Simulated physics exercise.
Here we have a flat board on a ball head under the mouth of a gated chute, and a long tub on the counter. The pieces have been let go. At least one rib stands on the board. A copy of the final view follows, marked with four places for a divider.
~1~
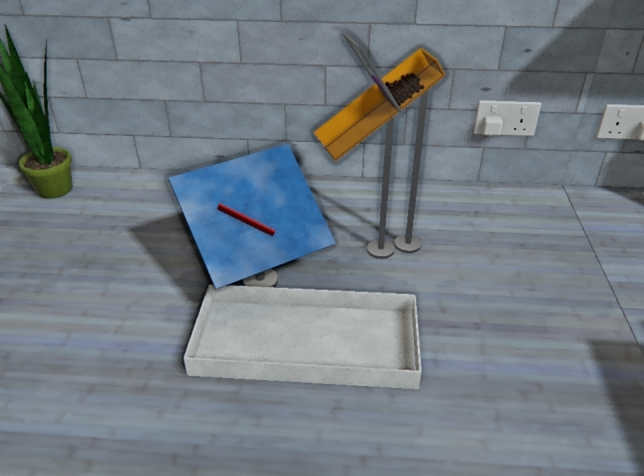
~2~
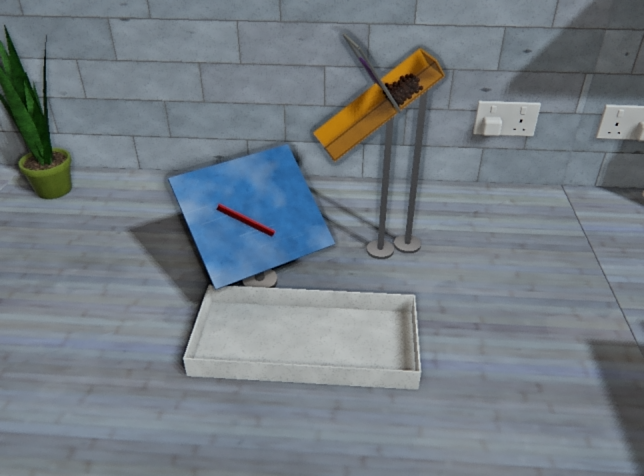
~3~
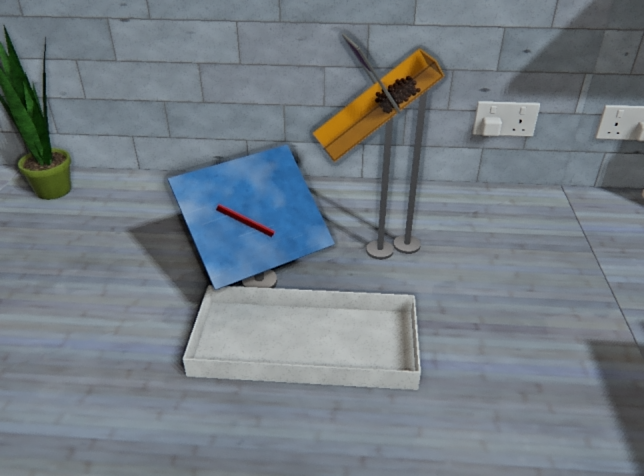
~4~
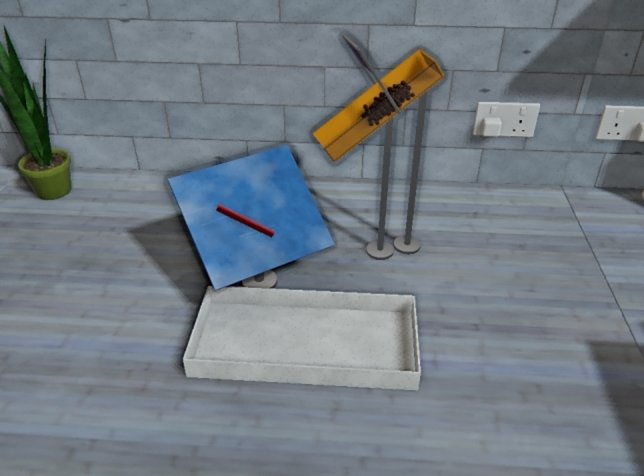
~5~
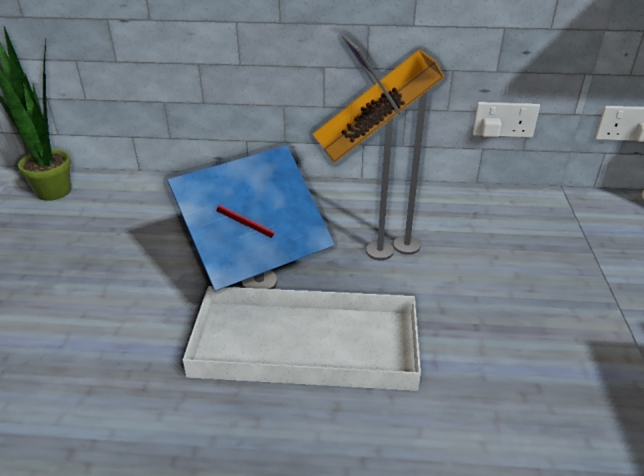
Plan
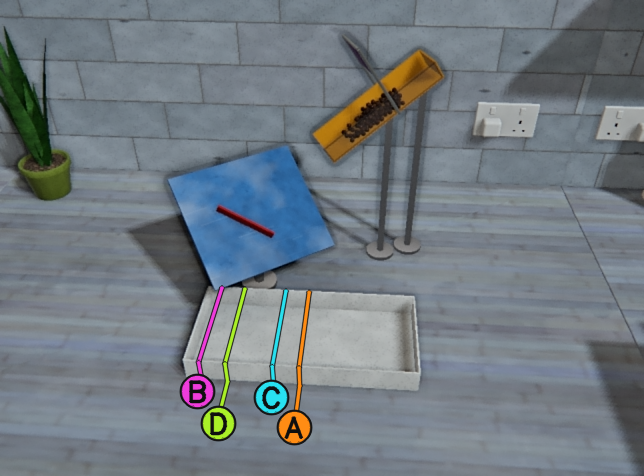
At first, a cluster of chocolate balls sits in the upper part of a sloping orange chute, above a tilted blue board with a red rib and an empty pale tub. The balls then slide down the chute toward its lower left end, spreading into a longer line, while the board and tub stay still.
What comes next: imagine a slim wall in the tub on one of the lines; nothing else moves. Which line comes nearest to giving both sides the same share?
A beats the others.
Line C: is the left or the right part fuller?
The right side.
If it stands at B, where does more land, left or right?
The right side.
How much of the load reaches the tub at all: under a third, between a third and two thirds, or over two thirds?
About that: Over two thirds.
On the marked copy, line A crosses the front rim at (299, 366); line B crosses the front rim at (198, 361); line C crosses the front rim at (272, 365); line D crosses the front rim at (225, 362).
If A is chosen, of what is caught, about half on the left of the divider, about half on the right.
If B is chosen, of what is caught, none on the left of the divider, all on the right.
If C is chosen, of what is caught, a small part on the left of the divider, nearly all on the right.
If D is chosen, of what is caught, none on the left of the divider, all on the right.
